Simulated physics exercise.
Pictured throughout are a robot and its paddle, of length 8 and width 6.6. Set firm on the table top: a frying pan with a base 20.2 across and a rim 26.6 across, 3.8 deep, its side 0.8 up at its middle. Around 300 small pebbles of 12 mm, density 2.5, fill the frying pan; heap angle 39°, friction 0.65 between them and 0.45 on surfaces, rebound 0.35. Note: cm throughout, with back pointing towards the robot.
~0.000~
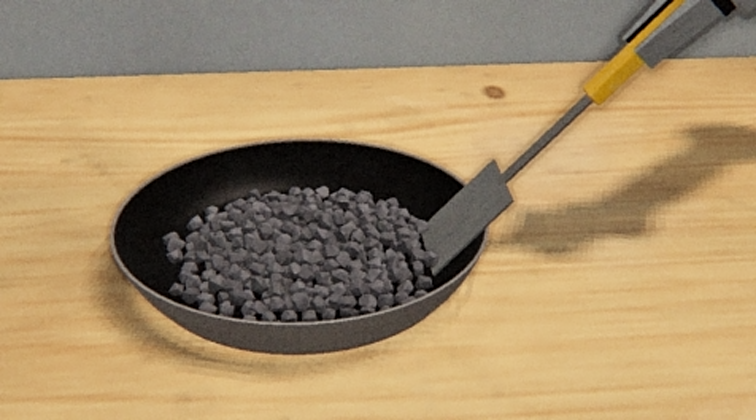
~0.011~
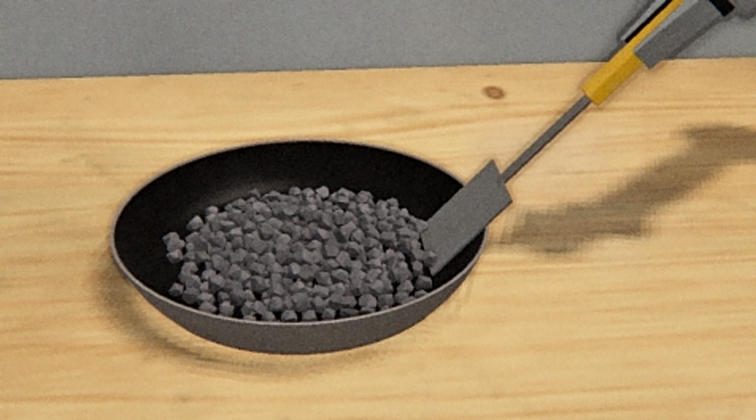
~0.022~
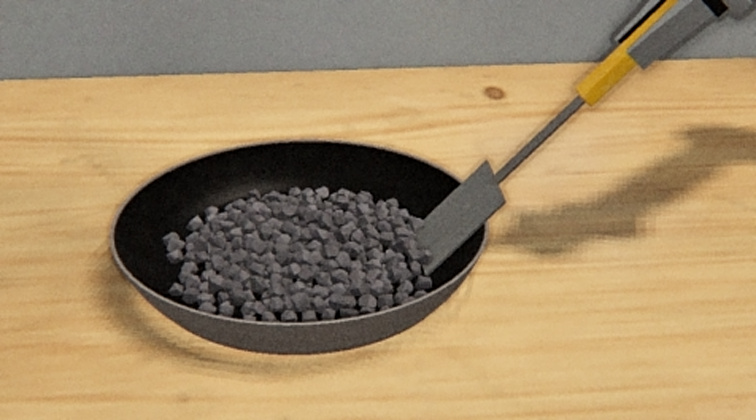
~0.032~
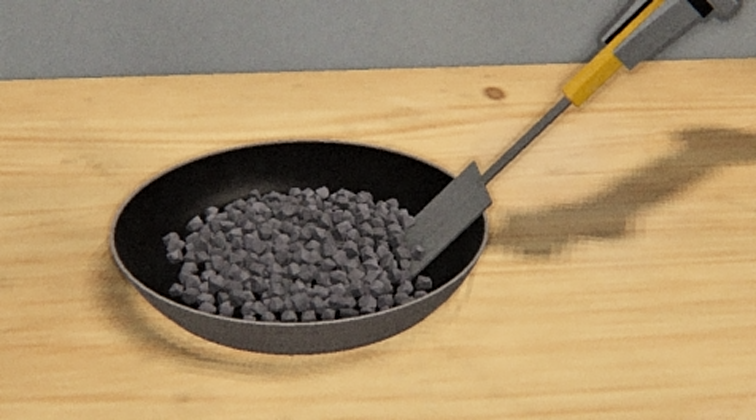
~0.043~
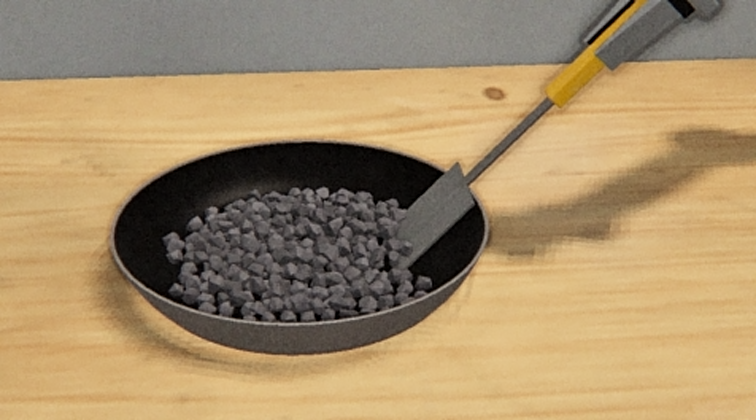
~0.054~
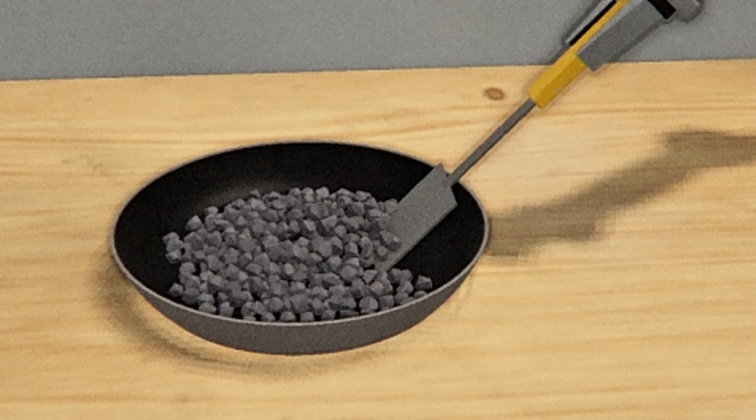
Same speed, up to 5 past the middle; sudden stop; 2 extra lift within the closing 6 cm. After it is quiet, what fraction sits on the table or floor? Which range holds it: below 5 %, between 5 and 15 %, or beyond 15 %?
The range between 5 and 15 %.
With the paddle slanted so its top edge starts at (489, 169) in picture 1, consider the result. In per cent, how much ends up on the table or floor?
I'd estimate close to 10 per cent.
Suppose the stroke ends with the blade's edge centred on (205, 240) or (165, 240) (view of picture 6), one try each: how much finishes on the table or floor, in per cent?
The two tries give near 15 and near 25 in a hundred.
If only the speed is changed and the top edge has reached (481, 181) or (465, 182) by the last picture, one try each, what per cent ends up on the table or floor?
Try one roughly 0 per cent; try two roughly 0 per cent.
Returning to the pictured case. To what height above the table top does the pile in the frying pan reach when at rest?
Roughly 5.0 centimetres.
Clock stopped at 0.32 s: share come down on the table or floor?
It is near 8 percent.
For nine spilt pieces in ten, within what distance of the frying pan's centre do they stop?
I reckon it's some 35 centimetres.
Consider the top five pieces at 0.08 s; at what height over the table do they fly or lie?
Roughly 5 cm above the table.
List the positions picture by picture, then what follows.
Paddle top edge at (504, 179), sloping 47°; upper third of the load around (299, 242), from x 170 to 430, top at y 195; 298 in the frying pan, in the first frame.
Paddle top edge at (502, 180), sloping 47°; upper third of the load around (299, 242), from x 170 to 430, top at y 195, in the second frame.
Paddle top edge at (496, 180), sloping 47°; upper third of the load around (299, 242), from x 170 to 425, top at y 195, in the third frame.
Paddle top edge at (483, 181), sloping 47°; upper third of the load around (304, 238), from x 170 to 425, top at y 195, in the fourth frame.
Paddle top edge at (466, 182), sloping 47°; upper third of the load around (303, 235), from x 170 to 425, top at y 195, in the fifth frame.
Paddle top edge at (449, 183), sloping 47°; upper third of the load around (299, 234), from x 170 to 425, top at y 195; 298 in the frying pan, in the sixth frame.
By 0.08 s, sloping 47°, highest piece 5 above the table; 298 in the frying pan.
By 0.11 s, sloping 47°, highest piece 6 above the table; 298 in the frying pan.
By 0.32 s, sloping 47°, highest piece 5 above the table; 270 in the frying pan, 26 on the table or floor, 2 on the blade or in flight.
By 1.37 s, sloping 47°, highest piece 5 above the table; 268 in the frying pan, 30 on the table or floor.
Final count, 268 in the frying pan, 30 on the table or floor. That is 10 % on the table or floor.
